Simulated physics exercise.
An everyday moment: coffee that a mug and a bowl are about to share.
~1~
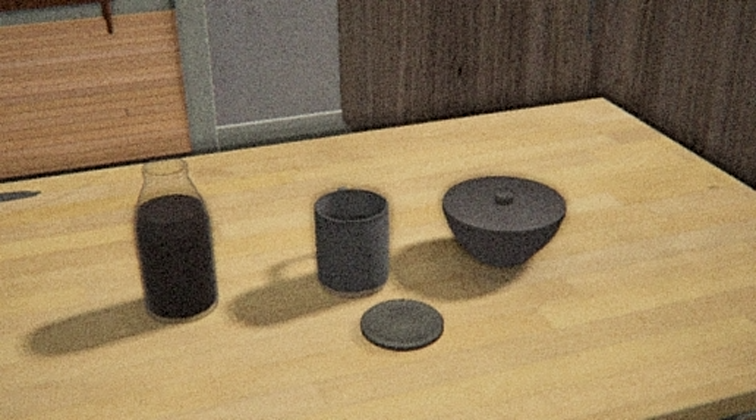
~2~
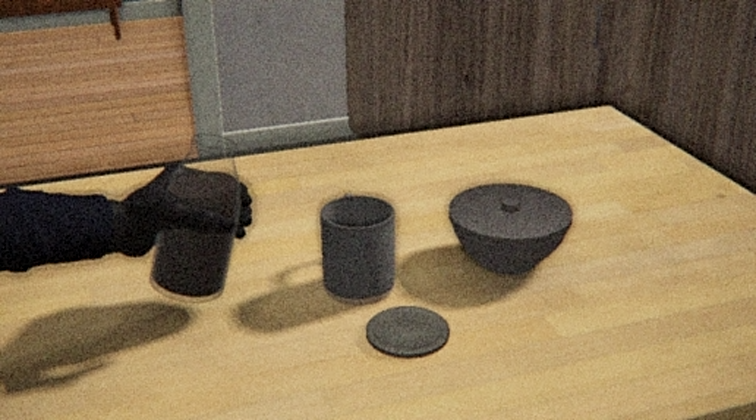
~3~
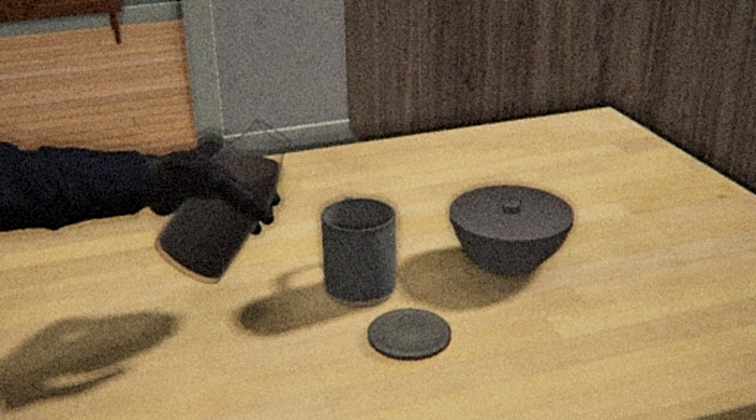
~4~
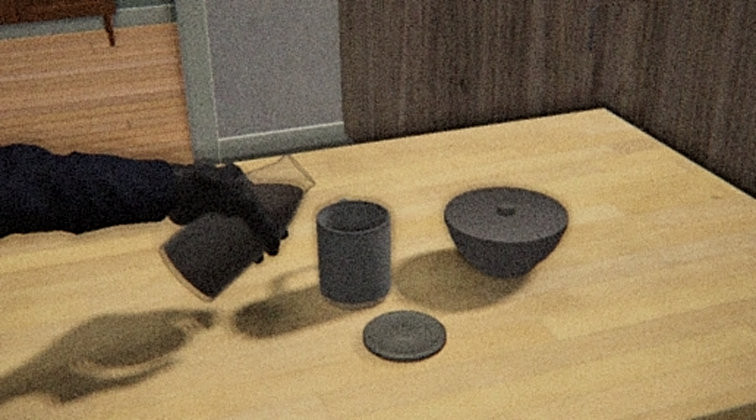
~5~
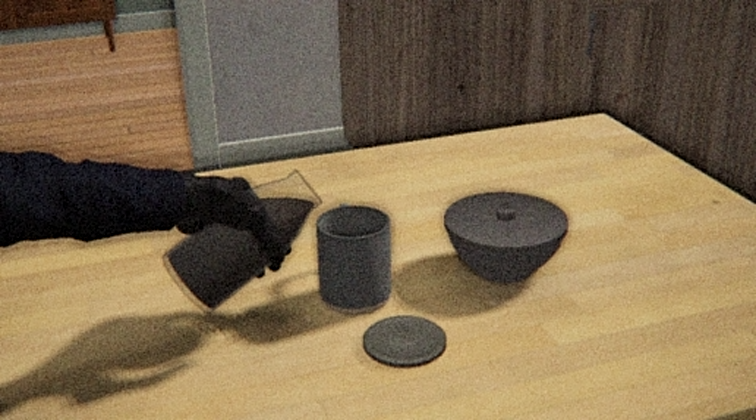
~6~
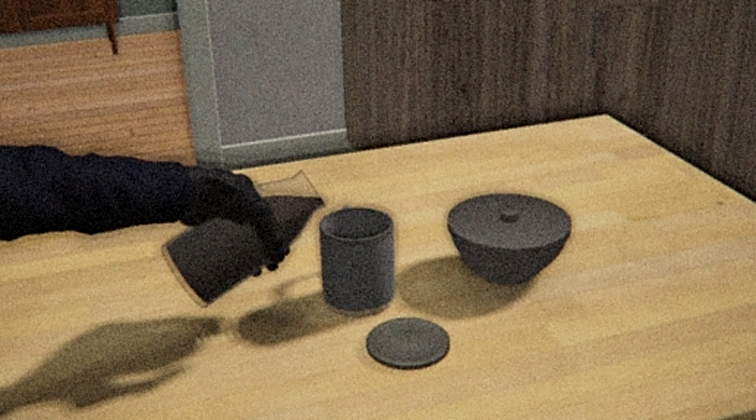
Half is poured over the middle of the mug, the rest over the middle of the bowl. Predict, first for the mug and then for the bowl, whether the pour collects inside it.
Mug: In; bowl: Out.
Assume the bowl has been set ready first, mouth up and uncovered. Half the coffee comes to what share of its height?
Estimate: Approx. 60 % of height.
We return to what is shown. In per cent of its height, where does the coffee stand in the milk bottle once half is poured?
Around 35 percent.
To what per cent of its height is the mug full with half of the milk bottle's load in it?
I reckon it comes up near 60 per cent.
A moment on, the coffee goes into the mug.
Further on, it hits the lid of the bowl and runs off.
When it is over, the mug has its share inside; the bowl is empty, in a puddle.
